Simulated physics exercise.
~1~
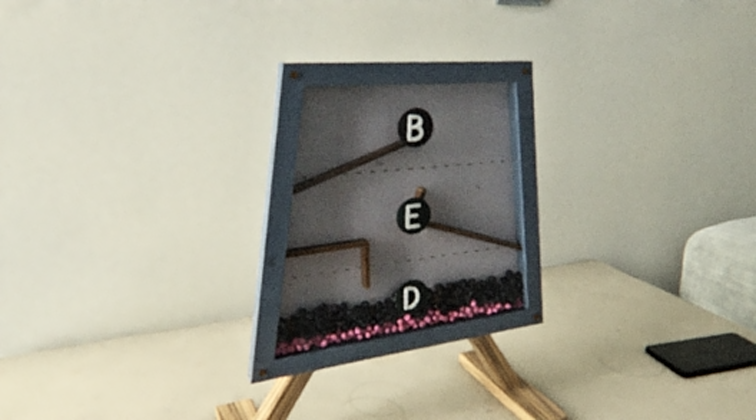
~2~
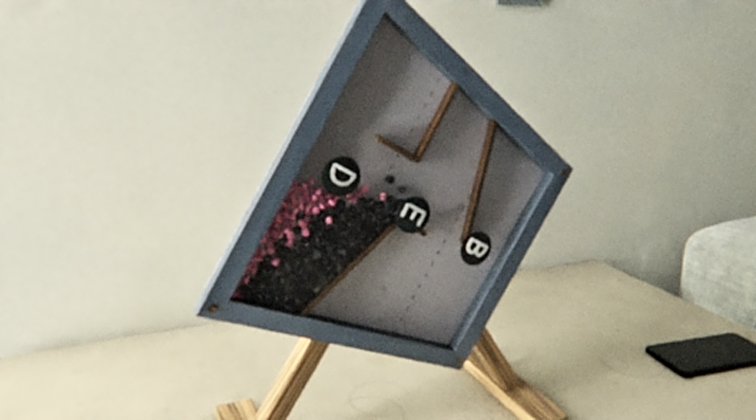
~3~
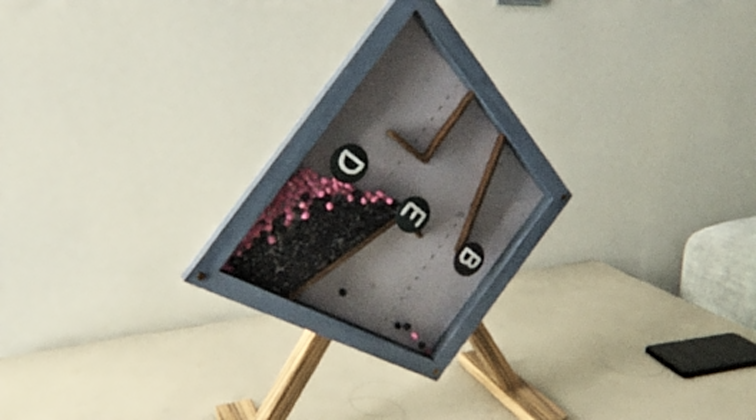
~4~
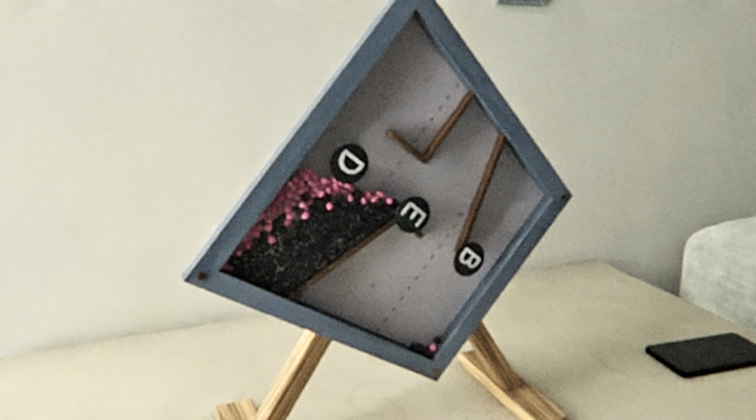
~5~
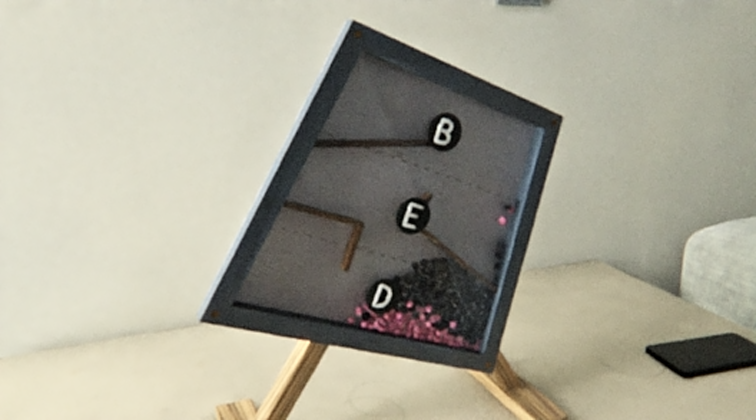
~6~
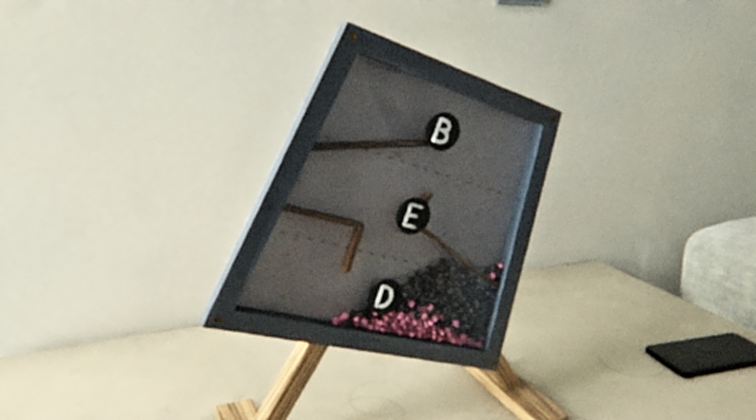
On a pale tabletop against a plain light wall, seen from the front by a still camera, a blue-grey framed box stands on wooden legs, with a dark flat object at the right. Inside are brown strips, round labels B, E and D from top to bottom, and black beads with smaller pink ones along the base. The box turns far clockwise, and the beads pile up at the left while a few drop to the lowest corner. After a pause it swings most of the way back, spilling the beads rightward. It ends tilted slightly clockwise, the beads heaped at the lower right around and beside D.
